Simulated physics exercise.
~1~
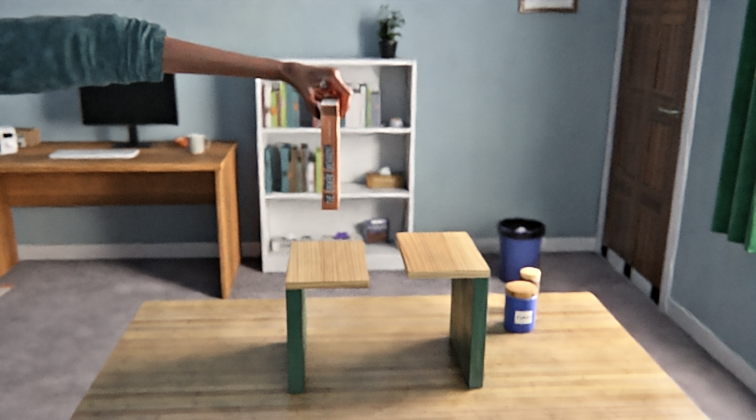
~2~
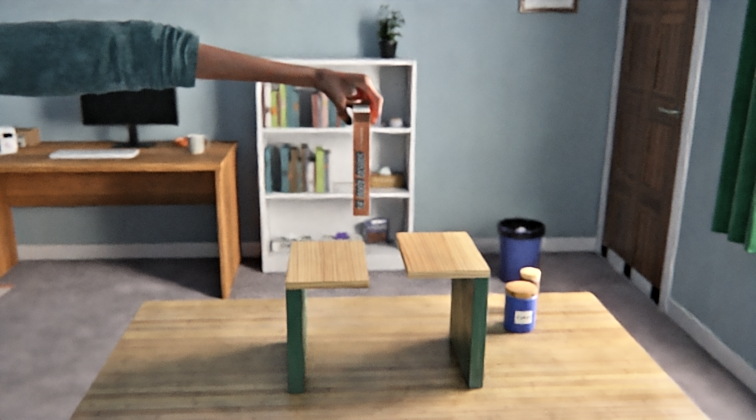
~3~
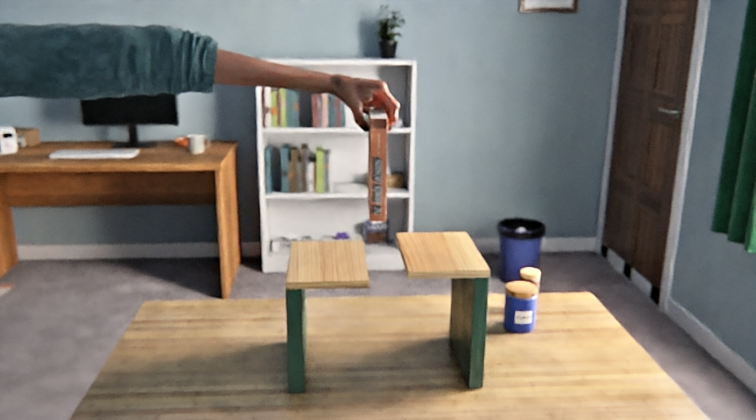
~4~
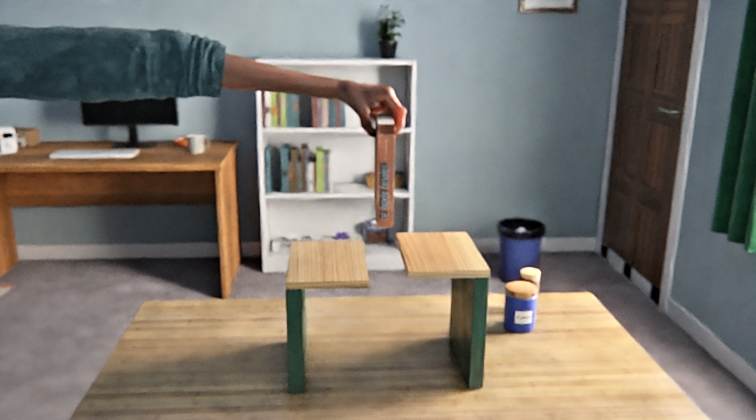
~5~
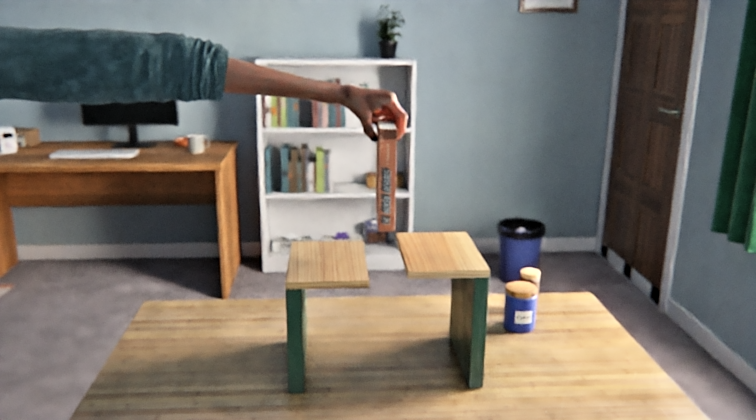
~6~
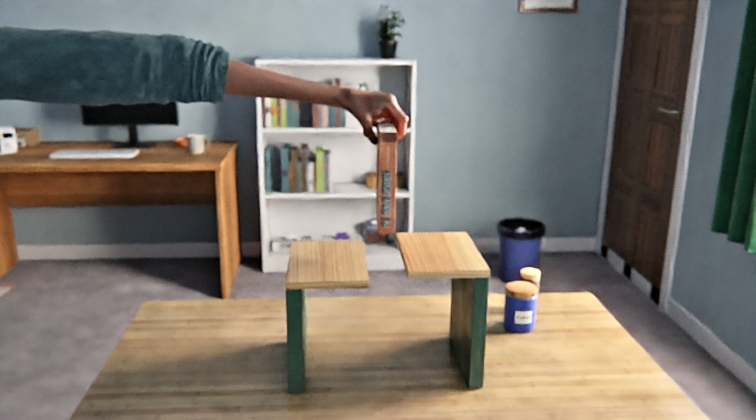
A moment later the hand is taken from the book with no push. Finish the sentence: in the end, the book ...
The book drops to the table.
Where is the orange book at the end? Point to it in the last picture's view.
It winds up at roughly (384, 320).
Then, 0.32 s past the last view, orange book displaced well along near (384, 285).
Then, 0.66 s past the last view, orange book displaced well along near (384, 320).
Finally, moved from the start, orange book; the other 2 still in place. Final places as the last picture's camera would see them, orange book near (384, 320). The book drops through.
